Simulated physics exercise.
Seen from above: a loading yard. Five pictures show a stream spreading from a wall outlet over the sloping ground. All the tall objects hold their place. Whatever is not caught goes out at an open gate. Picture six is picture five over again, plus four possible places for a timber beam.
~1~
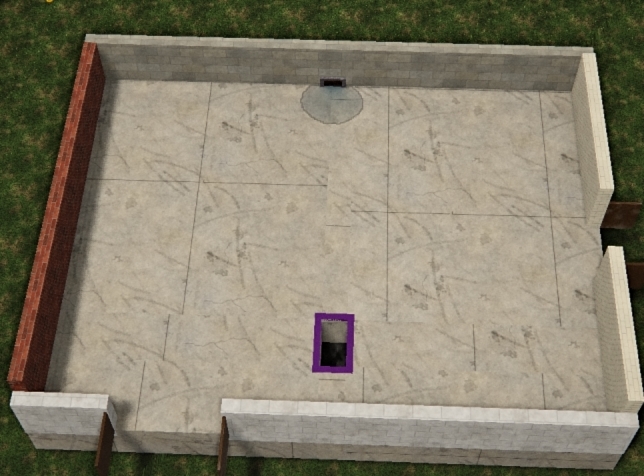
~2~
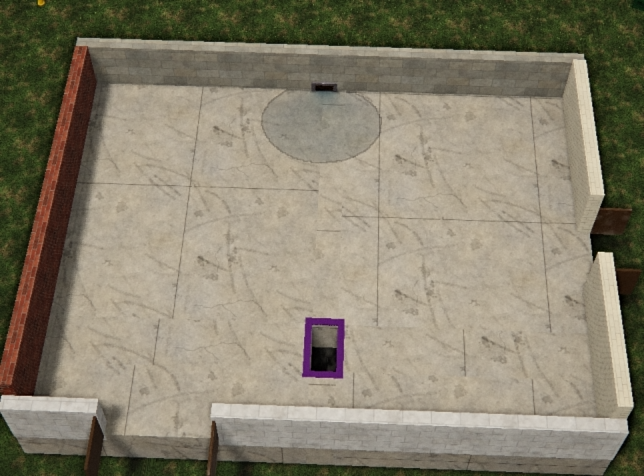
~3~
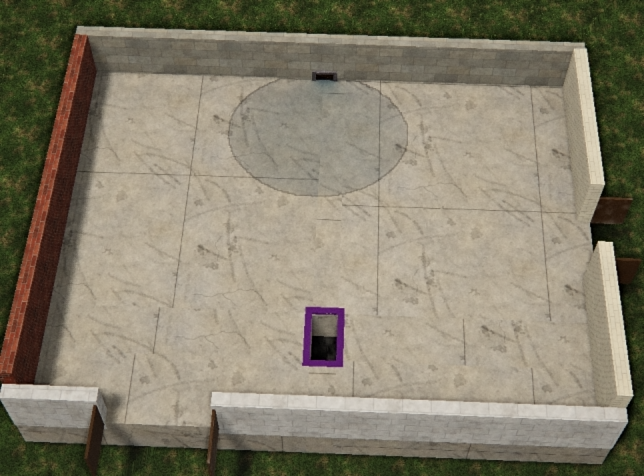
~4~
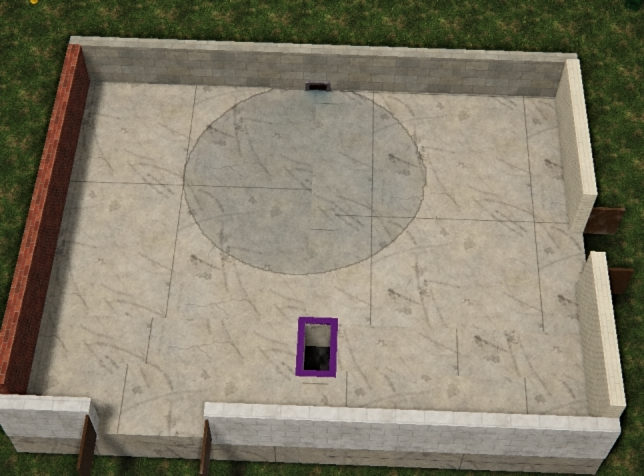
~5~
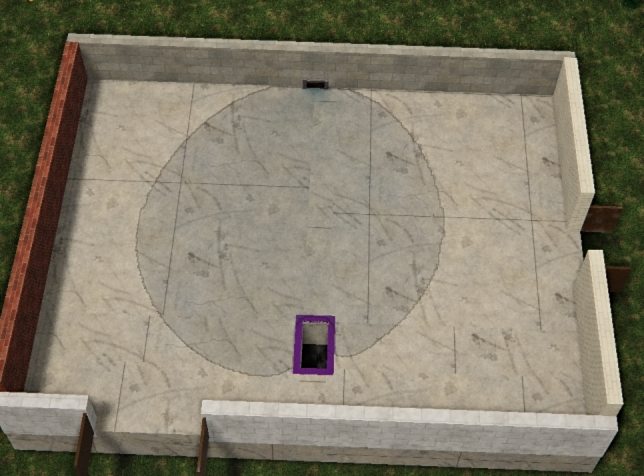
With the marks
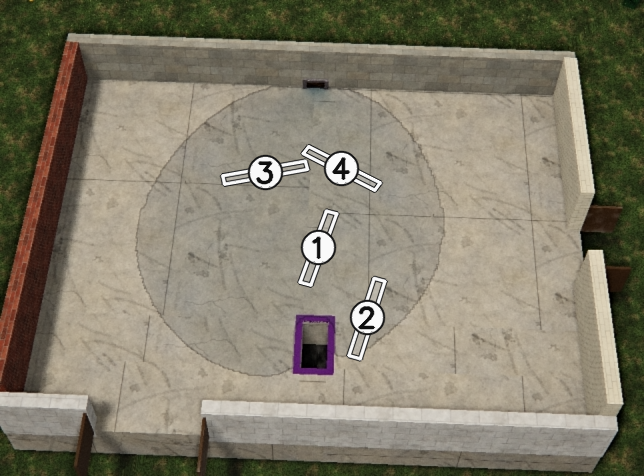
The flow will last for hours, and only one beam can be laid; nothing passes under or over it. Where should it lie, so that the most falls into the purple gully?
Go for 2.
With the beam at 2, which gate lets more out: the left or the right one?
The left gate.
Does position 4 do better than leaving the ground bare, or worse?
Position 4 is worse.
On the marked copy, 1 from (305, 283) to (331, 212); 2 from (354, 357) to (379, 279); 3 from (223, 180) to (306, 165); 4 from (305, 150) to (377, 186).
Choosing 1, about 23 % of the stream runs into the purple gully, about 67 % out by the gates.
Choosing 2, about 29 % of the stream runs into the purple gully, about 60 % out by the gates.
Choosing 3, about 18 % of the stream runs into the purple gully, about 71 % out by the gates.
Choosing 4, about 19 % of the stream runs into the purple gully, about 71 % out by the gates.
